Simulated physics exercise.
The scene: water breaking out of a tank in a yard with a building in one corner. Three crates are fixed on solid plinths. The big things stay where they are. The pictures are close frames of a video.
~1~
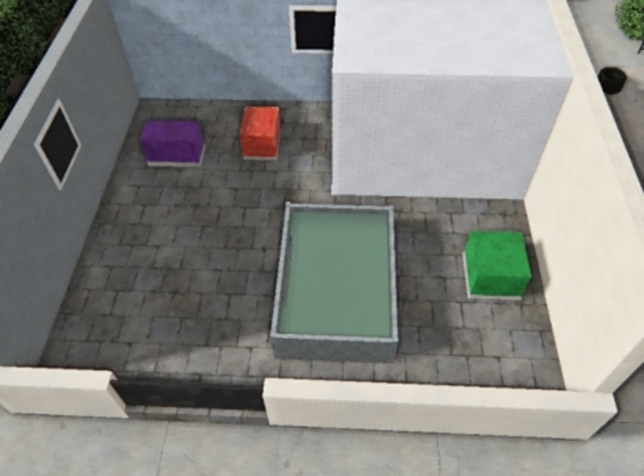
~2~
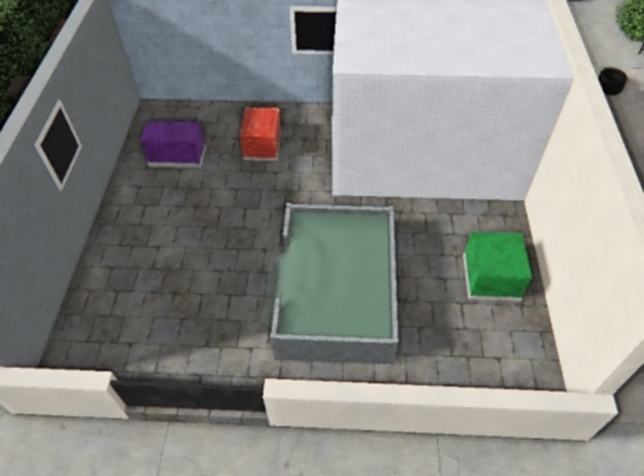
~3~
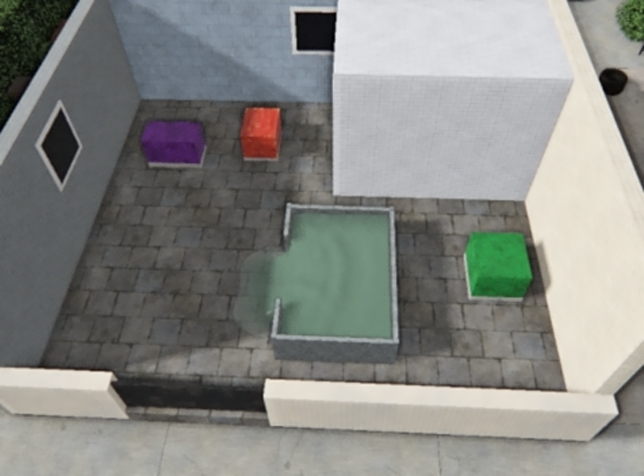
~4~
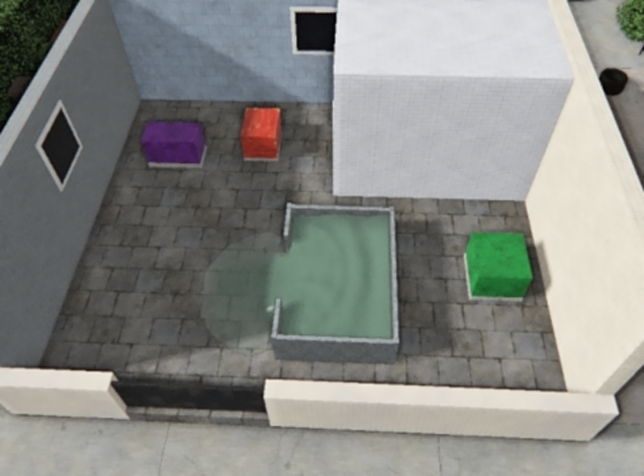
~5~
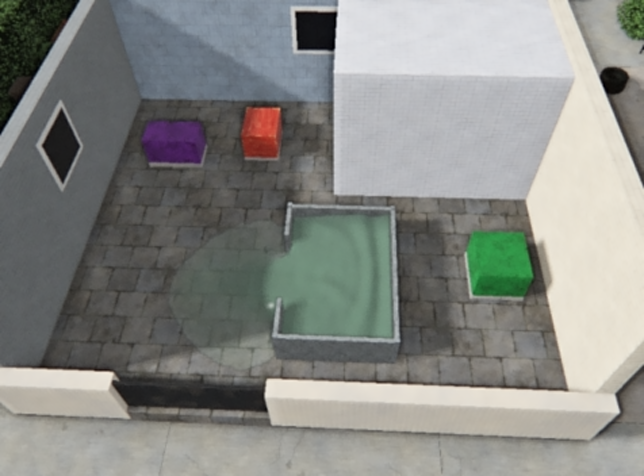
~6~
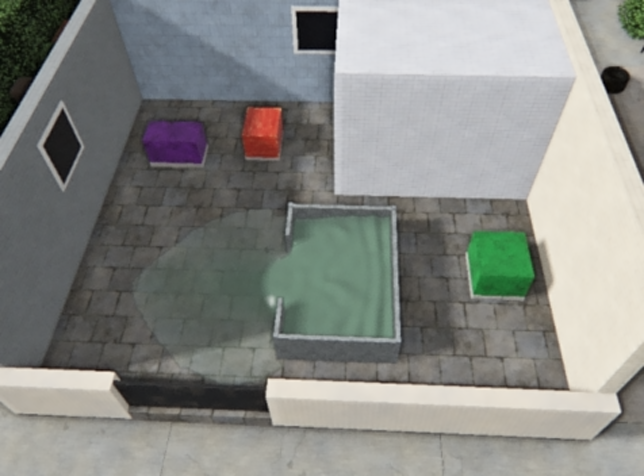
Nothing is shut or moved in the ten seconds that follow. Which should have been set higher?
The red crate is soaked; the purple crate is soaked; the green crate keeps dry.
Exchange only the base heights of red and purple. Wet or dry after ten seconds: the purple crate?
Purple gets wet.
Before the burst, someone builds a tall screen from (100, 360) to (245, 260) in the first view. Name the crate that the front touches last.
It is the green one.
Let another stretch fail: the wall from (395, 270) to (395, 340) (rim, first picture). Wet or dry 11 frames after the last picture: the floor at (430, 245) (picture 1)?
Verdict: Awash.
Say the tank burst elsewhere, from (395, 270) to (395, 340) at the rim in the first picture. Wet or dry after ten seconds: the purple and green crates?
One by one: The purple crate is safe; the green crate is wetted.
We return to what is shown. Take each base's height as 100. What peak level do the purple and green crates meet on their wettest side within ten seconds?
Near 150 and 30 in a hundred.
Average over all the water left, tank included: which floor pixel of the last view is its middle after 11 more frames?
At about (243, 289).
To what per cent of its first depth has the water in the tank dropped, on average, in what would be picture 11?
About 64 per cent.
A moment on, water covers 30 % of the floor; the red crate not reached, the purple crate not reached, the green crate not reached.
Next, water covers 40 % of the floor; the red crate not reached, the purple crate water round its plinth, the green crate not reached.
Then, water covers 45 % of the floor; the red crate not reached, the purple crate water round its plinth, the green crate not reached.
Later, water covers 65 % of the floor; the red crate water round its plinth, the purple crate water round its plinth, the green crate not reached.
In the end, water covers 90 % of the floor; the red crate was topped, the purple crate was topped, the green crate stayed above the water.
